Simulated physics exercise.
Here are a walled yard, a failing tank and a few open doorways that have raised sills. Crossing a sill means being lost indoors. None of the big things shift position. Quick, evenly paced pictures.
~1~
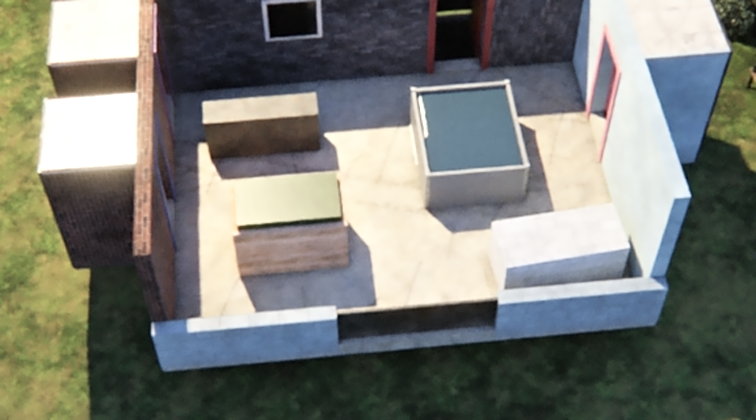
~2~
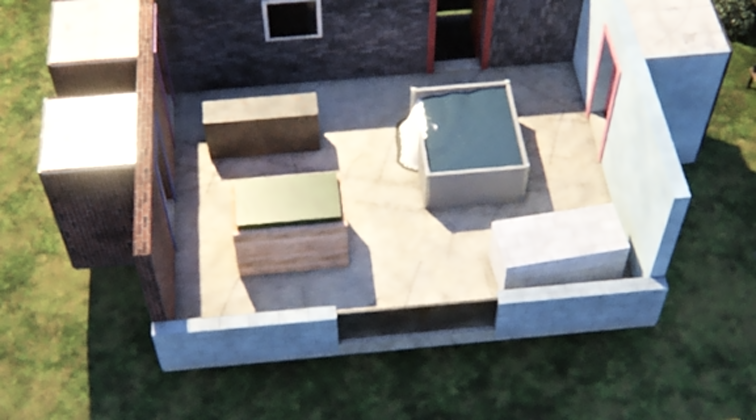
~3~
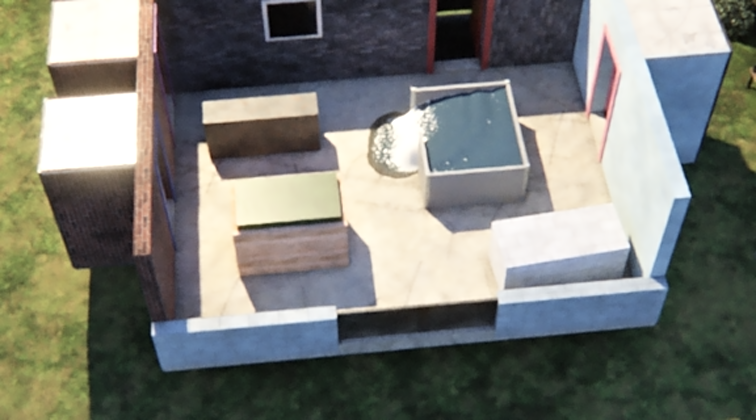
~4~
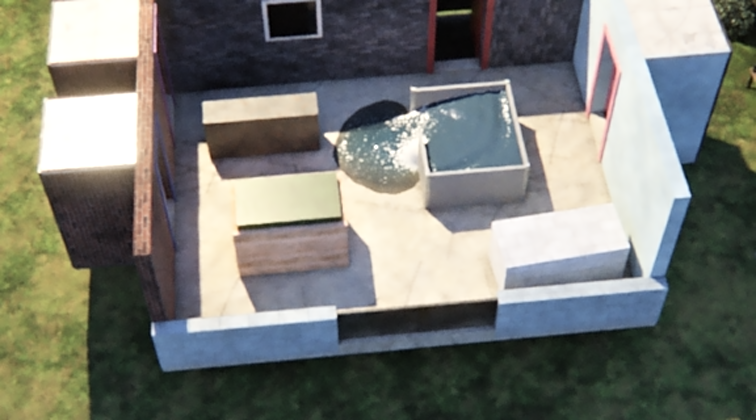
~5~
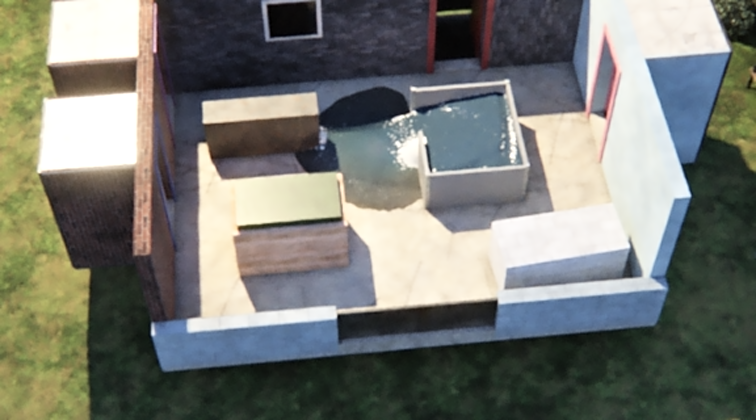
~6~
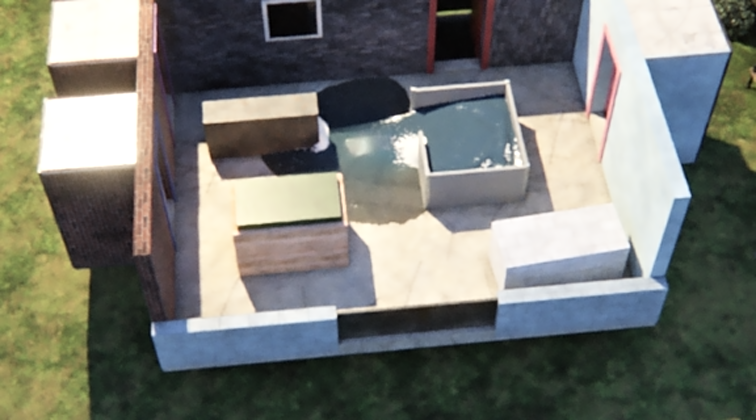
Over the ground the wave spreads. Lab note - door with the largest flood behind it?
Largest flood: Blue door.
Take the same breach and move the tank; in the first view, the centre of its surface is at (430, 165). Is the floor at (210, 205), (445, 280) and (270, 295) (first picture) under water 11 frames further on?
In order: Reached, unreached, unreached.
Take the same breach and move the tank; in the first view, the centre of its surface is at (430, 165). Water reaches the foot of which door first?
Answer: The blue-painted one.
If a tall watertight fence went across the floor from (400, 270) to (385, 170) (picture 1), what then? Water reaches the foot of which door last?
It is the pink-painted one.
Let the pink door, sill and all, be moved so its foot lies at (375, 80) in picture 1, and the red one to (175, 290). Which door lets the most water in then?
The blue door, I'd say.
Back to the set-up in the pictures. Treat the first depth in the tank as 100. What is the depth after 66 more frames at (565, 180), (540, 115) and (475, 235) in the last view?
Approx. values, in order: 4 %, 2 %, 8 %.
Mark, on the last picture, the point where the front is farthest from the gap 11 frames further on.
I'd say at around (176, 298).
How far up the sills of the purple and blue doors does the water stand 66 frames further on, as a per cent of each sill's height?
The first is near 30 per cent, the second near 80 per cent.
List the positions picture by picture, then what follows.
Still water in the open tank at (468, 130), in the first picture.
The front is at (410, 167), out from the gap at (418, 134), in the second picture.
The front is at (378, 167), out from the gap at (418, 135), in the third picture.
The front is at (340, 160), out from the gap at (418, 136), in the fourth picture.
Water pours out at (418, 136) and has run to (302, 158), in the fifth picture.
Water pours out at (418, 136) and has run to (268, 158), in the sixth picture.
A moment on, water covers 30 % of the floor; pink door not reached, purple door not reached, blue door not reached, red door not reached.
Next, water covers 40 % of the floor; pink door not reached, purple door wet at the sill, nothing in, blue door some in, red door not reached.
Then, water covers 45 % of the floor; pink door not reached, purple door a trickle in, blue door a lot in, red door wet at the sill, nothing in.
Later, water covers 70 % of the floor; pink door not reached, purple door a trickle in, blue door a lot in, red door wet at the sill, nothing in.
In the end, water covers 95 % of the floor; pink door wet at the sill, nothing in, purple door a trickle in, blue door a lot in, red door wet at the sill, nothing in; the blue door has let in the most.
